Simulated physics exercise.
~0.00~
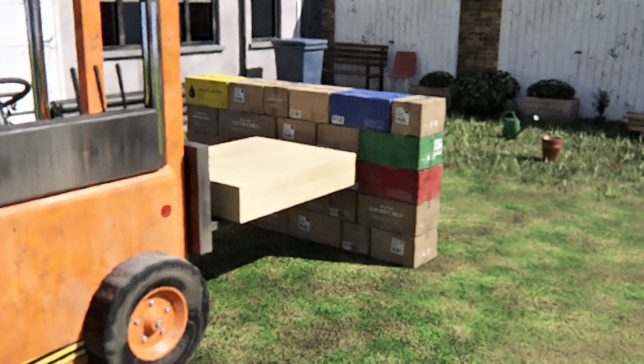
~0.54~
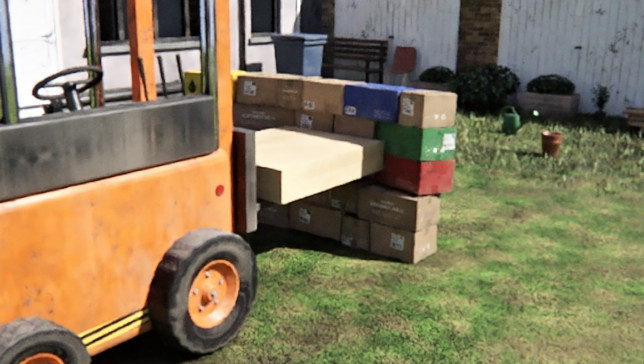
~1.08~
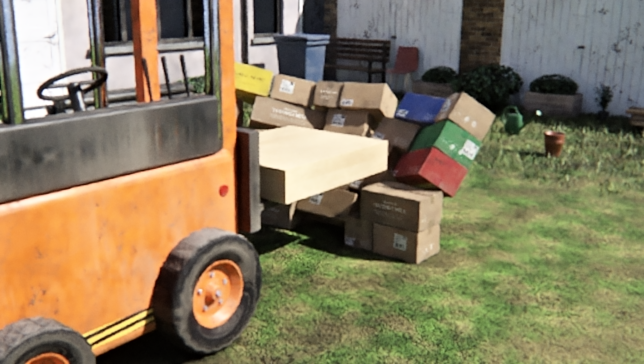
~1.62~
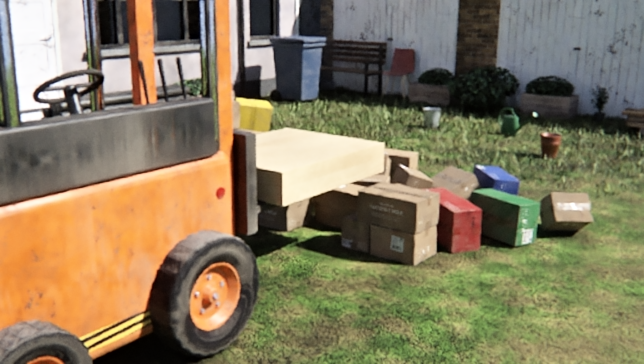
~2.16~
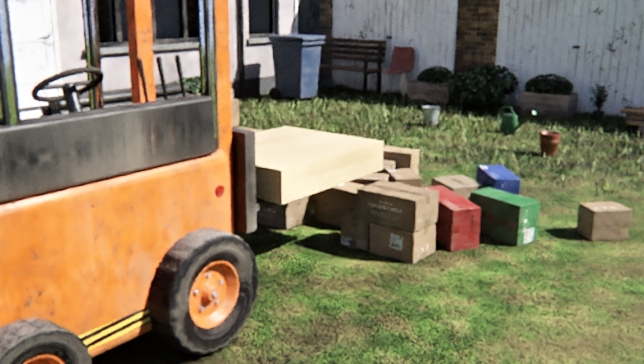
An orange forklift stands at the left of a sunny, grassy back yard, seen from a slightly swaying camera, with a pale, boxy load held out in front. Facing it is a wall of stacked brown cartons, with yellow and blue ones on top and green above red at the right end. The forklift rolls right and pushes the load into the wall. The upper cartons lean and tip away to the right, then tumble onto the grass as the forklift stops. The red, green and blue cartons settle beside a low remaining heap, with a brown one lying farther right.
